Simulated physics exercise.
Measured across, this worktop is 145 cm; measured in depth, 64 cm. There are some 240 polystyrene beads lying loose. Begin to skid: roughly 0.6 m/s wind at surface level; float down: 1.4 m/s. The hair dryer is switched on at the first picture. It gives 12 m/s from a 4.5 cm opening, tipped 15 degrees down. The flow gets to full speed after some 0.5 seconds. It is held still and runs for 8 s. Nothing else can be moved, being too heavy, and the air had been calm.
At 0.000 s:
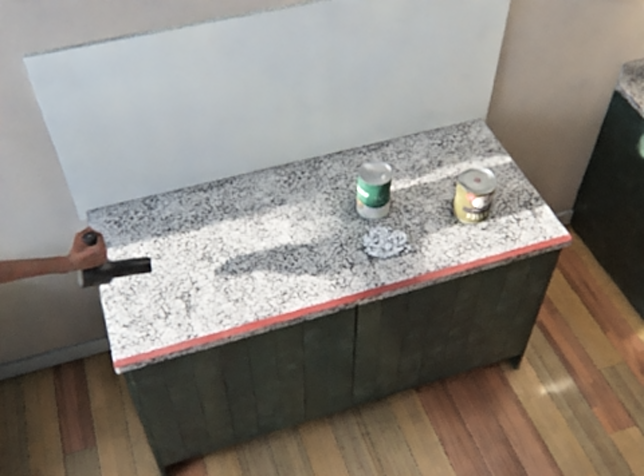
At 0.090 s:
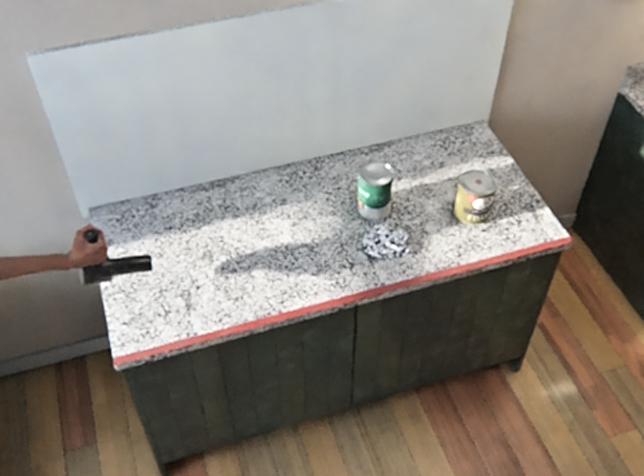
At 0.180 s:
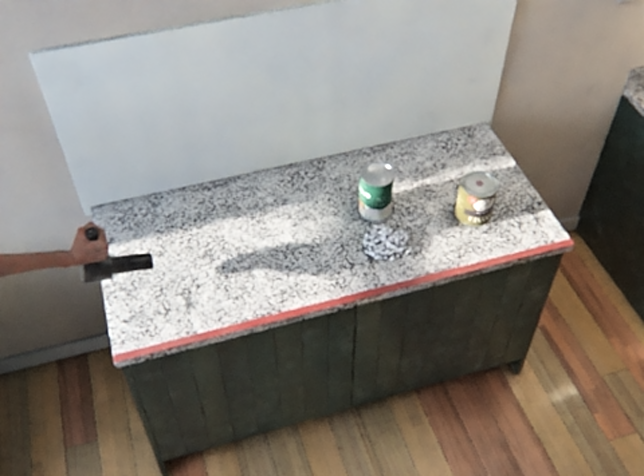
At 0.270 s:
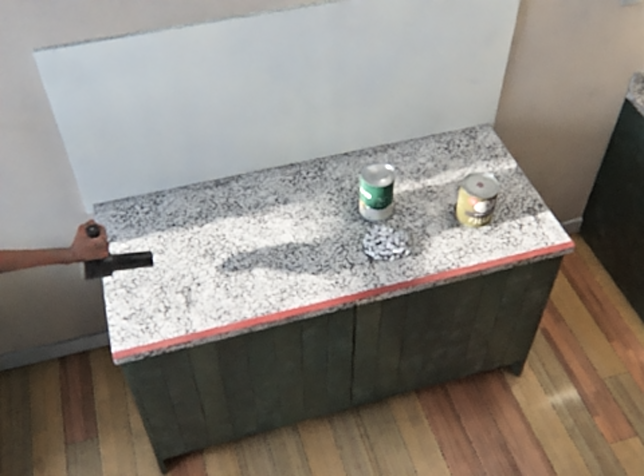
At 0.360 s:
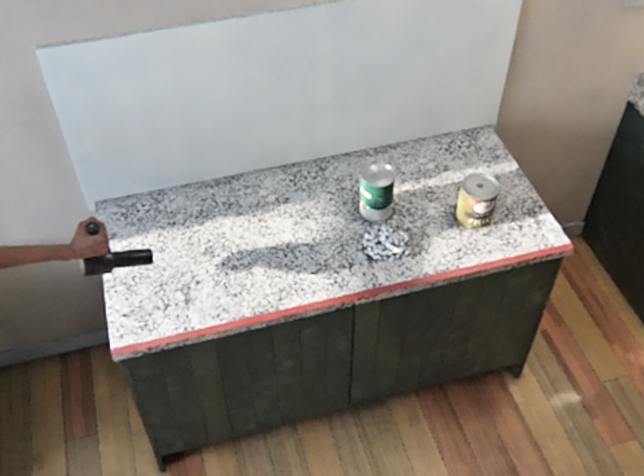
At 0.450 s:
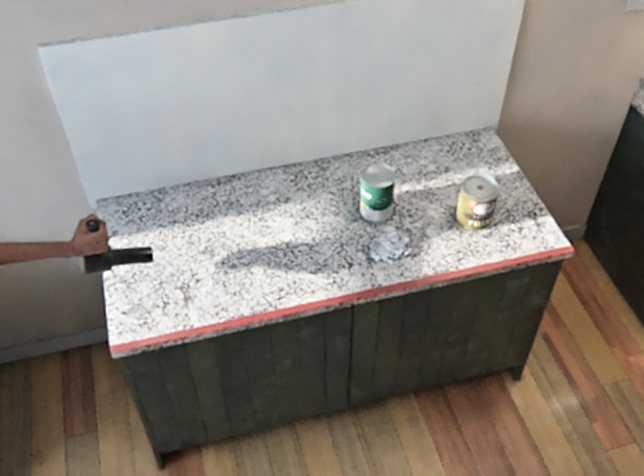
A small pile of pale beads lies still on the speckled worktop, then shifts slightly as a hand holds a dryer.
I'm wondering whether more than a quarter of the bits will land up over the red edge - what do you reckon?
I'd say yes, more than a quarter.
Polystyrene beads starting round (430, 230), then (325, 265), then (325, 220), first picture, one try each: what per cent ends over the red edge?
In that order: 40 %, 60 %, 10 %.
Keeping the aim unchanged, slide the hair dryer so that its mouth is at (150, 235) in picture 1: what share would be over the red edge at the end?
Result: Approx. 70 %.
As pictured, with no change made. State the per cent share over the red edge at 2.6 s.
Share: Approx. 50 %.
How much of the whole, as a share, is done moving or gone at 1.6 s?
100 %.
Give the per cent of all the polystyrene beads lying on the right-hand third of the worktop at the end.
Something close to 0 % ends up there.
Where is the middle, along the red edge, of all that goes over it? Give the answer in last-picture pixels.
(517, 264).
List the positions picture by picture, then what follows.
The middle of the polystyrene beads is near (384, 243), none has stirred yet and the mouth of the hair dryer is at (150, 265), in the first frame.
The middle of the polystyrene beads is near (385, 241), none has stirred yet and the red edge is centred on (360, 299), in the second frame.
The middle of the polystyrene beads is near (385, 242), none has stirred yet, the top of a tin is at (377, 174) and the top of a tin is at (480, 183), in the third frame.
The middle of the polystyrene beads is near (386, 242) and none has stirred yet, in the fourth frame.
The middle of the polystyrene beads is near (385, 242) and none has stirred yet, in the fifth frame.
The middle of the polystyrene beads is near (392, 247), the farthest in sight from the hair dryer is at (406, 235) and about 35 % have left their places, in the sixth frame.
After 1.6 s the count stands so, 53 % are over the red edge.
After 2.6 s the count stands so, 53 % are over the red edge.
After 4.4 s the count stands so, 53 % are over the red edge.
After 8.0 s, at the end, 53 % are over the red edge.
